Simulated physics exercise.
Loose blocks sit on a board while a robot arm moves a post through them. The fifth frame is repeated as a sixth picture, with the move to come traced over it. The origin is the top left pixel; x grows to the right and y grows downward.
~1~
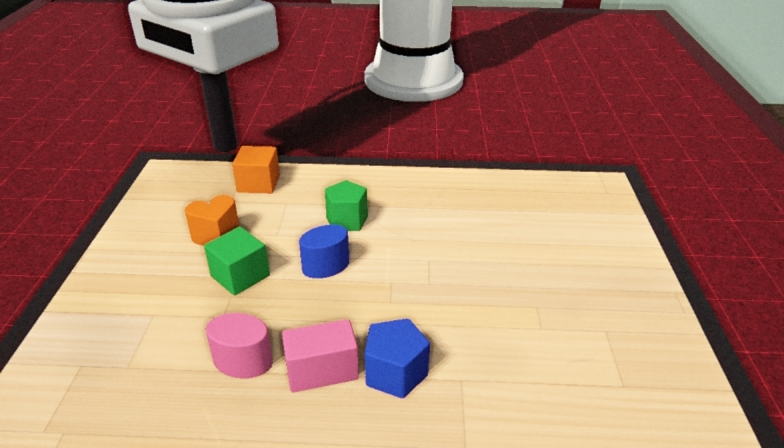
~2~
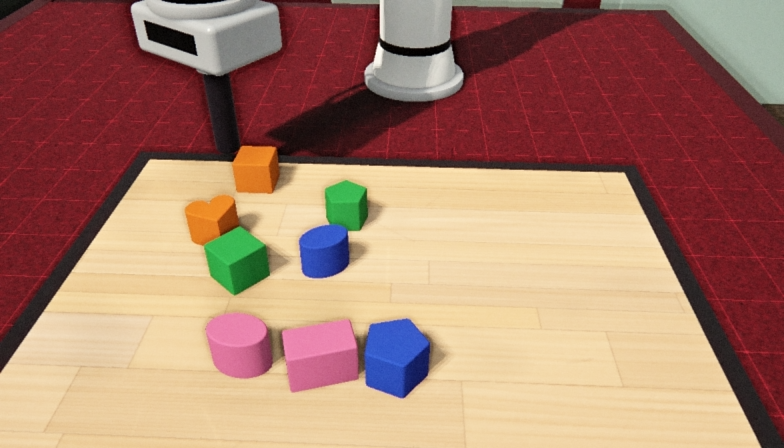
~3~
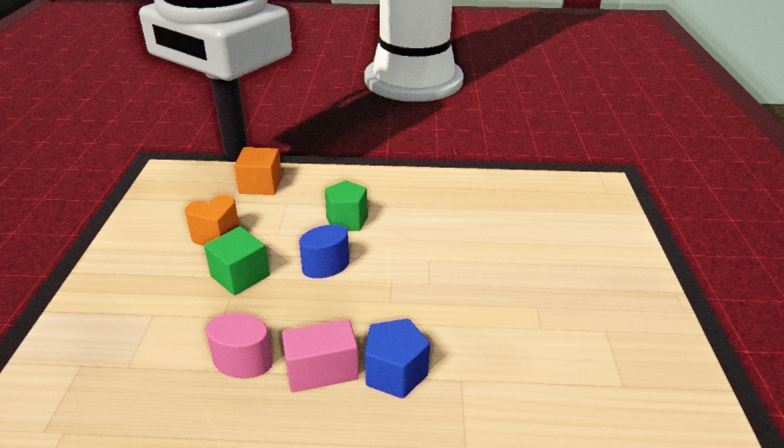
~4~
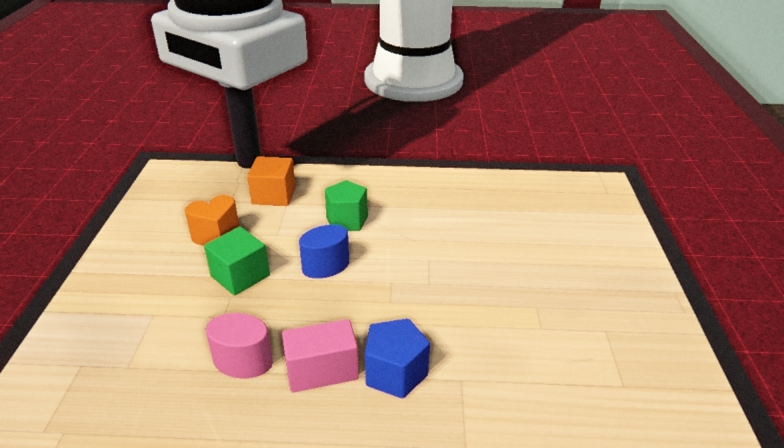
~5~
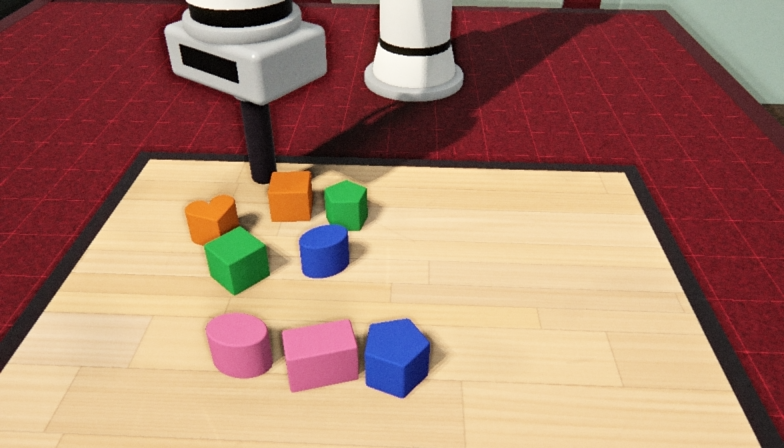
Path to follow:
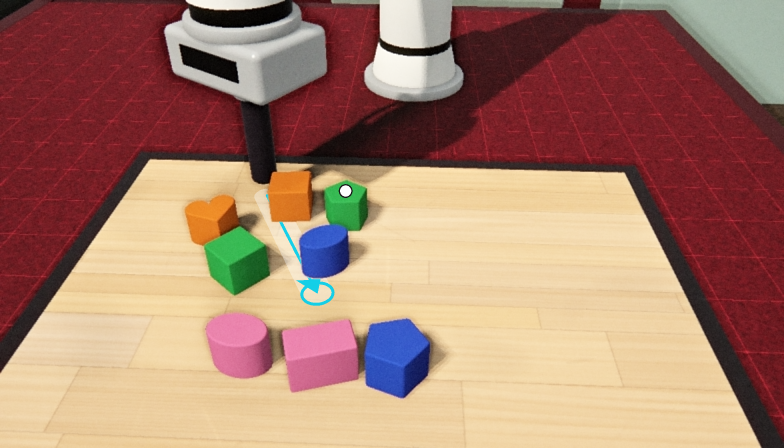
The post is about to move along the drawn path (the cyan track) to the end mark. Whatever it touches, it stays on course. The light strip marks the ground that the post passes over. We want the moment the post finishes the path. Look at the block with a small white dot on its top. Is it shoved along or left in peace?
Put simply, it goes somewhere else.
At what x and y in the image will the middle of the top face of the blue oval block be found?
The answer is (349, 254).
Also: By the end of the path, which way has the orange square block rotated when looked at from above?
Counterclockwise from above.
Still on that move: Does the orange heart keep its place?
The answer is yes.
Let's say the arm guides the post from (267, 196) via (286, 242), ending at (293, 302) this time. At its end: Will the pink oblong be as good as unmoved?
Yes, that is what happens.
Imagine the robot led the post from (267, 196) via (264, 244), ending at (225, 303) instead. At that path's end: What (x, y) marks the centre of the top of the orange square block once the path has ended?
Final place: (303, 200).
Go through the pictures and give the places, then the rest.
In the first frame, tip of the post (226, 148), middles of tops, orange heart (211, 206), green square block (234, 244), orange square block (255, 155), blue oval block (324, 235), green pentagon (346, 191).
In the second frame, post (229, 149), nothing pushed.
In the third frame, post (237, 154), orange square block (257, 156).
In the fourth frame, post (250, 164), orange square block (270, 166).
In the fifth frame, post (265, 179), orange heart (211, 206), green square block (234, 244), orange square block (290, 181), blue oval block (324, 235), green pentagon (346, 191).
The line goes in a line from (267, 196) to (317, 293); the dot is on the green pentagon.
What follows on the original path. One third of the way, post (280, 208); orange square block (317, 201), turned 40° anticlockwise; green pentagon (356, 191), turned 20° anticlockwise.
Two thirds of the way, post (297, 240); orange square block (331, 214), turned 100° anticlockwise; blue oval block (326, 238), turned 15° clockwise; green pentagon (359, 191), turned 35° anticlockwise.
At the end, post (316, 275); orange heart unmoved; green square block unmoved; orange square block (331, 214), turned 105° anticlockwise; blue oval block (349, 254), turned 65° anticlockwise; green pentagon (359, 191), turned 35° anticlockwise.
